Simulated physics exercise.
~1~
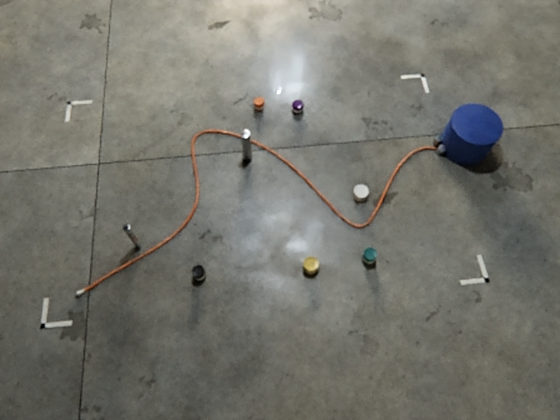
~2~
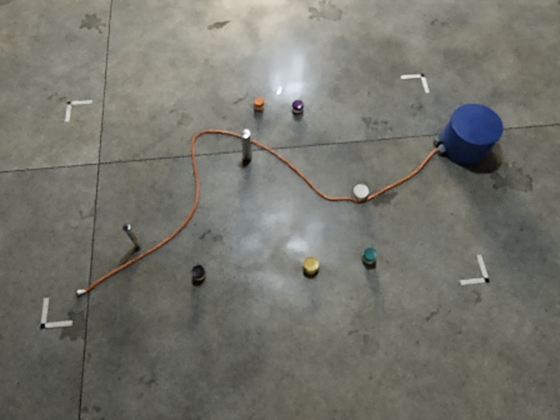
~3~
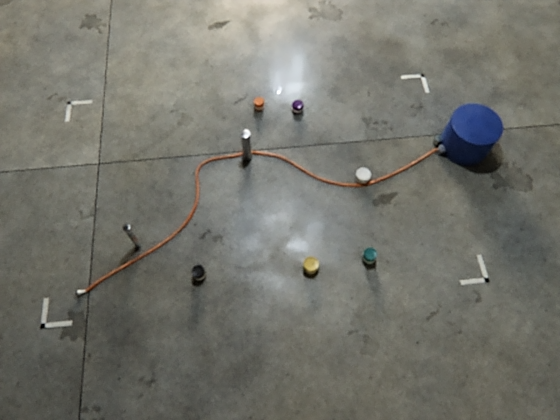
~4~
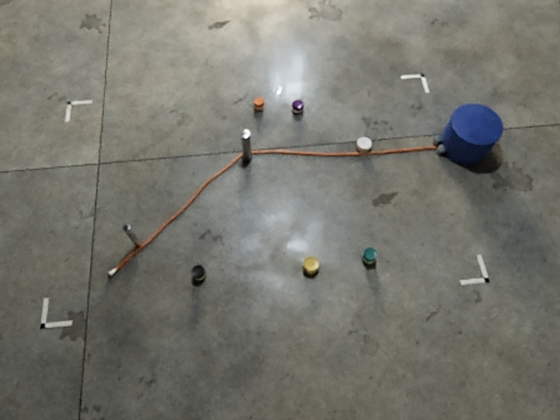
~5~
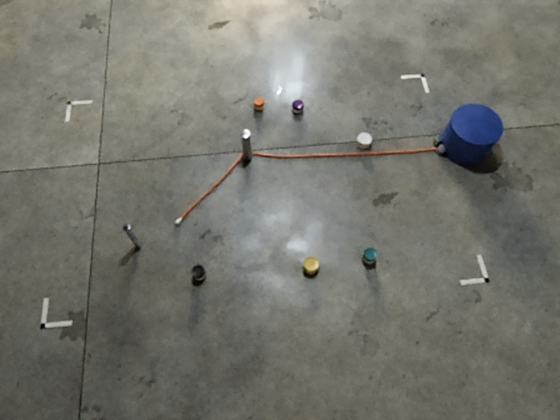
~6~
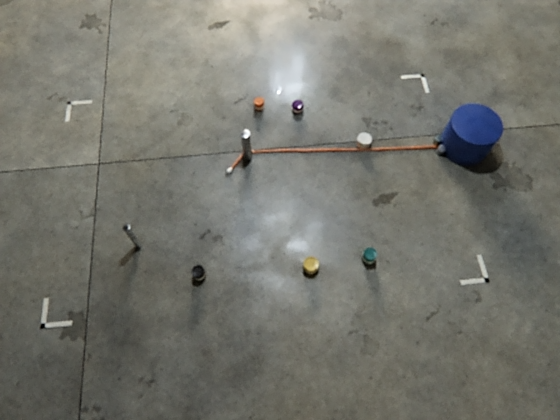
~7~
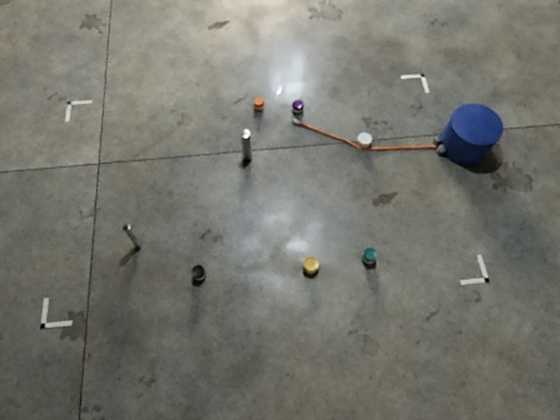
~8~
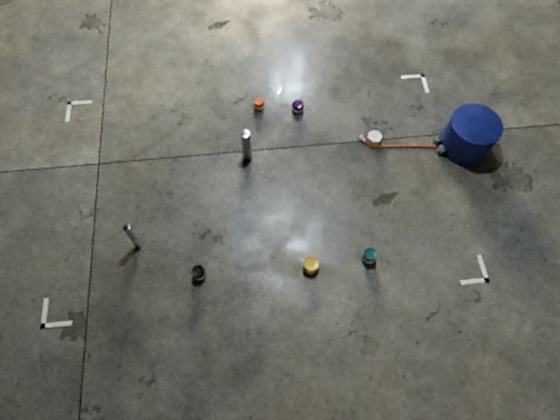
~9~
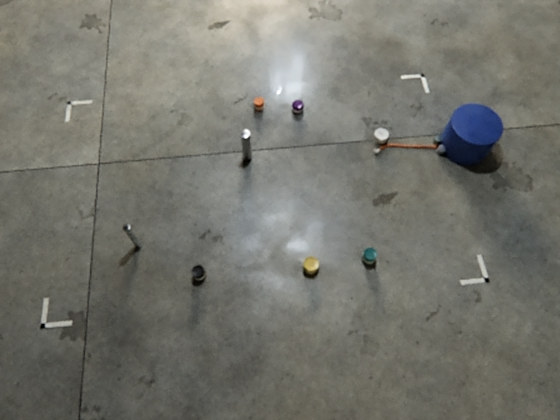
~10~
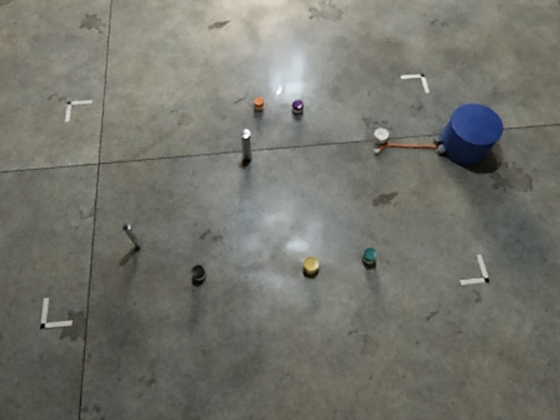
An orange cord snaking across a concrete floor was drawn in toward a blue drum on the right, straightening and slipping past two posts while nudging the white canister upward, then slightly right, until only a short piece remained; the other small containers stayed put.
